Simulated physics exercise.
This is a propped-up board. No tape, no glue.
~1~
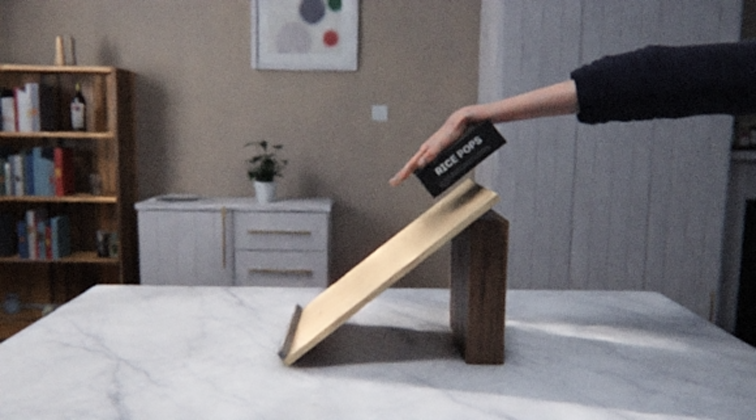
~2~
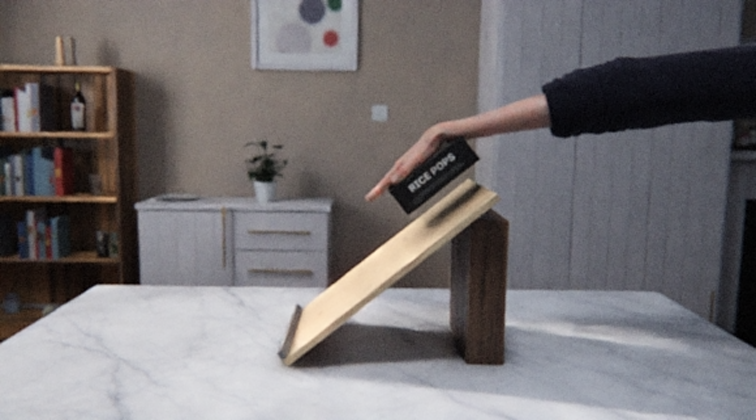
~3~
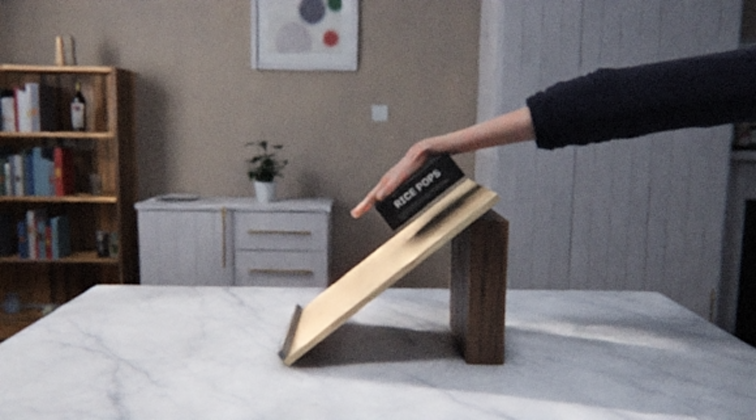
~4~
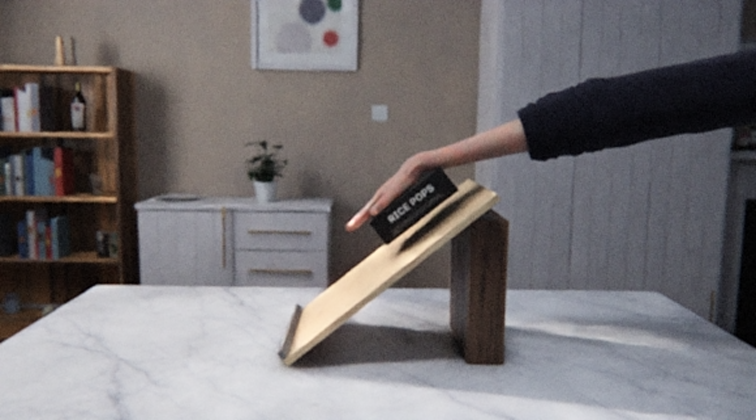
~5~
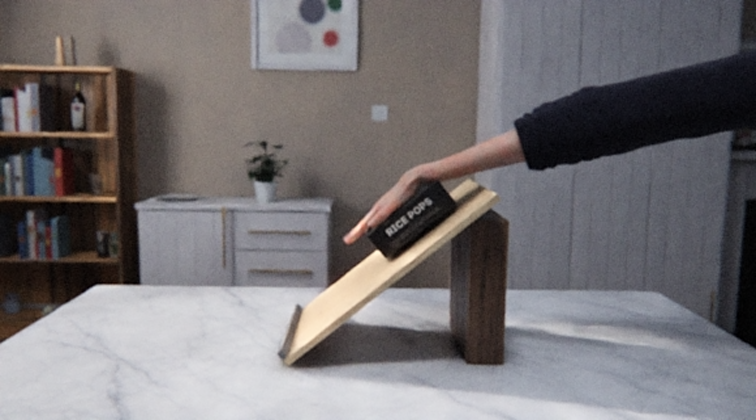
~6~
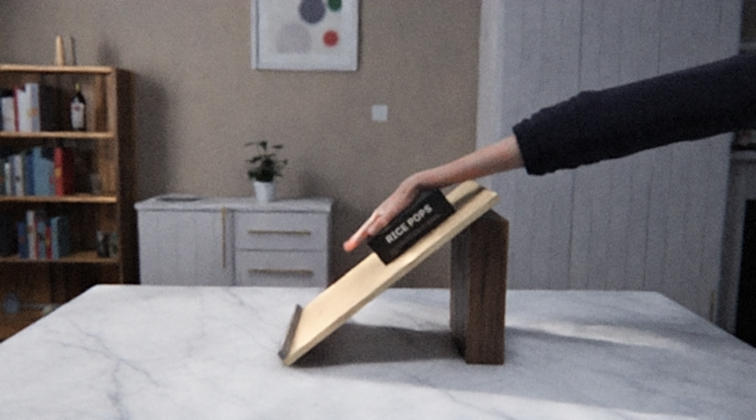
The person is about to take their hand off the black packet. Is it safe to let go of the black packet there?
As it turns out, it goes downhill.
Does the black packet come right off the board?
The black packet is still on the board.
Then, 0.40 s past the last view, black packet displaced a little near (382, 244).
Then, 0.50 s past the last view, black packet displaced about its own width near (360, 260).
Then, 0.70 s past the last view, black packet displaced about its own width near (322, 291).
Finally, moved from the start, black packet. Final places as the last picture's camera would see them, black packet near (320, 293). The black packet slides or rolls down.
